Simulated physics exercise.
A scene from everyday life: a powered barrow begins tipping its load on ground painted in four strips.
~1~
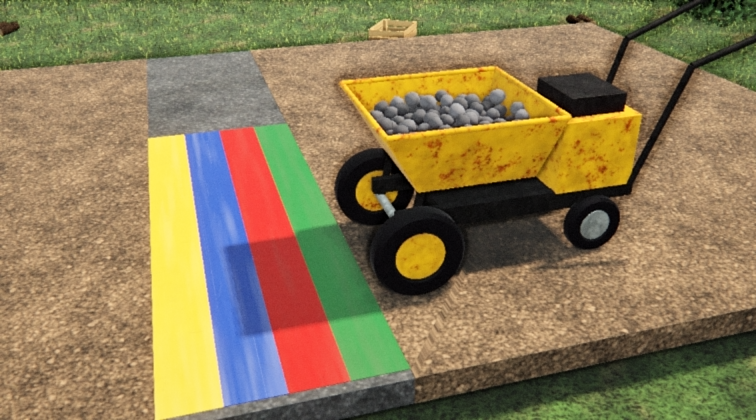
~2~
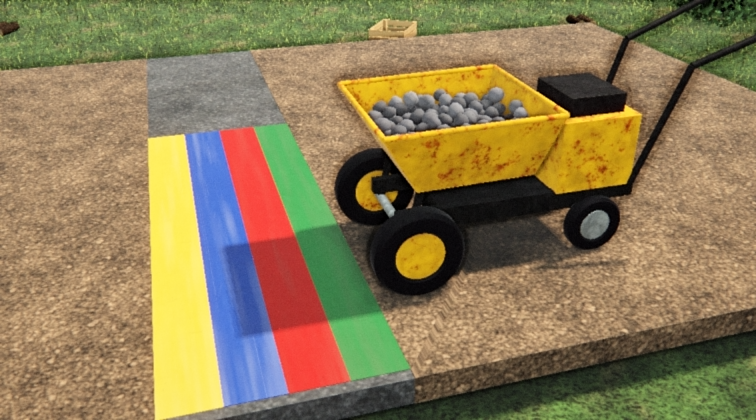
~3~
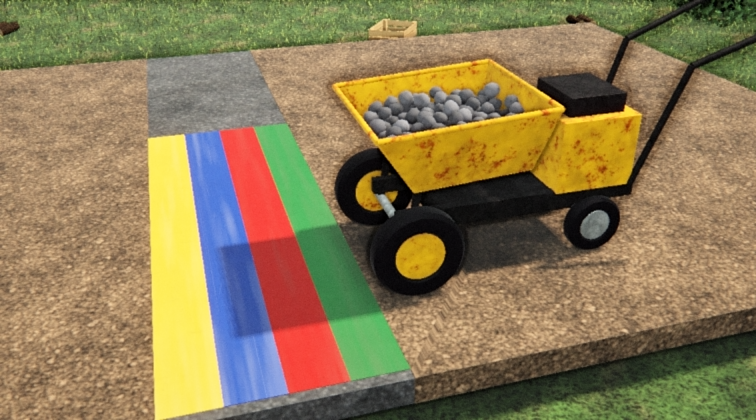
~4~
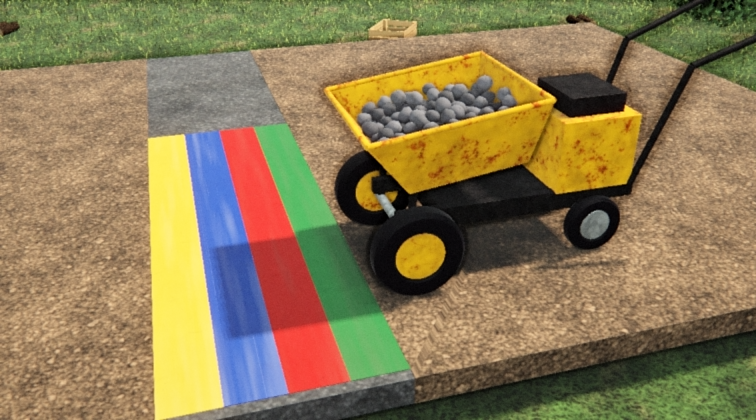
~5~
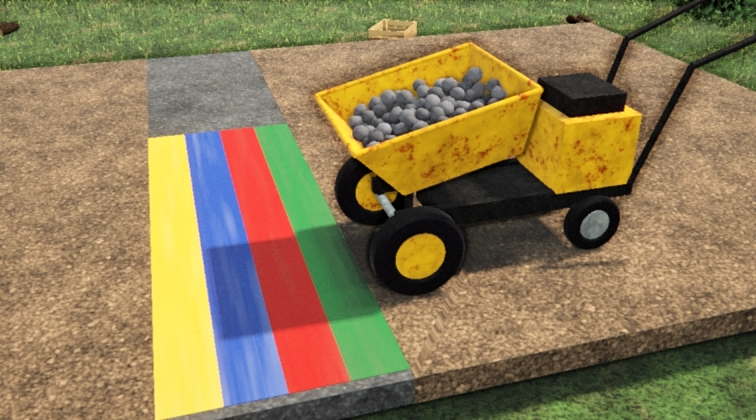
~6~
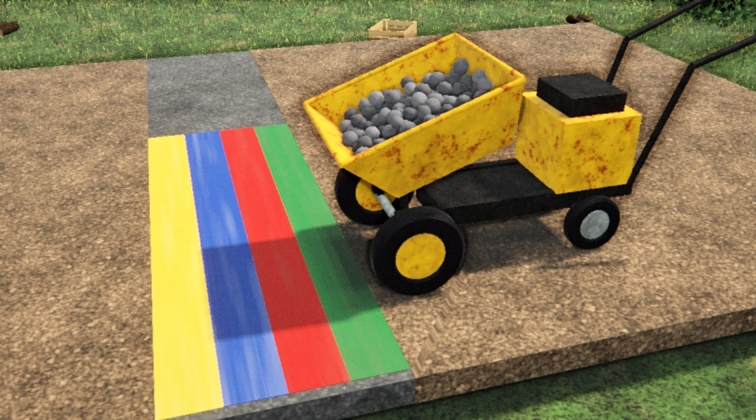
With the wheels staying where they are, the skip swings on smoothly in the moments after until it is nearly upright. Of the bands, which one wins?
The blue band wins.
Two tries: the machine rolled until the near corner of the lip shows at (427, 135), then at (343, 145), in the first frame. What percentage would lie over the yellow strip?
The first position yields around 10 per cent; the second yields around 40 per cent.
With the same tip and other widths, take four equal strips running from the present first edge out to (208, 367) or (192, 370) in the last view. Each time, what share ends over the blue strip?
I get 30 % for the first one and 40 % for the second.
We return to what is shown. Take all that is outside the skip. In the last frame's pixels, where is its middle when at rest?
The centre comes to rest close to (228, 271).
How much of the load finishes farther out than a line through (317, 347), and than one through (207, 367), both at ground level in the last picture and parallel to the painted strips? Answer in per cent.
That's 90 per cent for the first and 30 per cent for the second.
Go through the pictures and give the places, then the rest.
Lip of the skip (386, 139), level; top of the load (445, 122), round cobbles; green strip (362, 333); red strip (306, 343); blue strip (247, 354); yellow strip (186, 366), in the first frame.
Lip of the skip (384, 140), level; top of the load (444, 121), in the second frame.
Lip of the skip (378, 143), tipped barely; top of the load (450, 110), in the third frame.
Lip of the skip (368, 148), tipped a little; top of the load (458, 110), in the fourth frame.
Lip of the skip (356, 155), tipped a little; top of the load (458, 108), in the fifth frame.
Lip of the skip (342, 165), tipped clearly; top of the load (447, 102); green strip (362, 333); red strip (306, 343); blue strip (247, 354); yellow strip (186, 366), in the sixth frame.
Just after the last frame, skip tipped steeply; every one in the skip.
A moment on, skip tipped right over; the larger part in the skip; just a few over the red strip; about a tenth over the blue strip; just a few falling.
Further on, skip tipped right over; roughly a quarter in the skip; about a tenth over the red strip; roughly a third over the blue strip; roughly a quarter over the yellow strip; about a tenth off the paint.
When it is over, skip tipped right over; about a tenth in the skip; not one over the green strip; roughly a quarter over the red strip; roughly a third over the blue strip; roughly a quarter over the yellow strip; about a tenth off the paint.
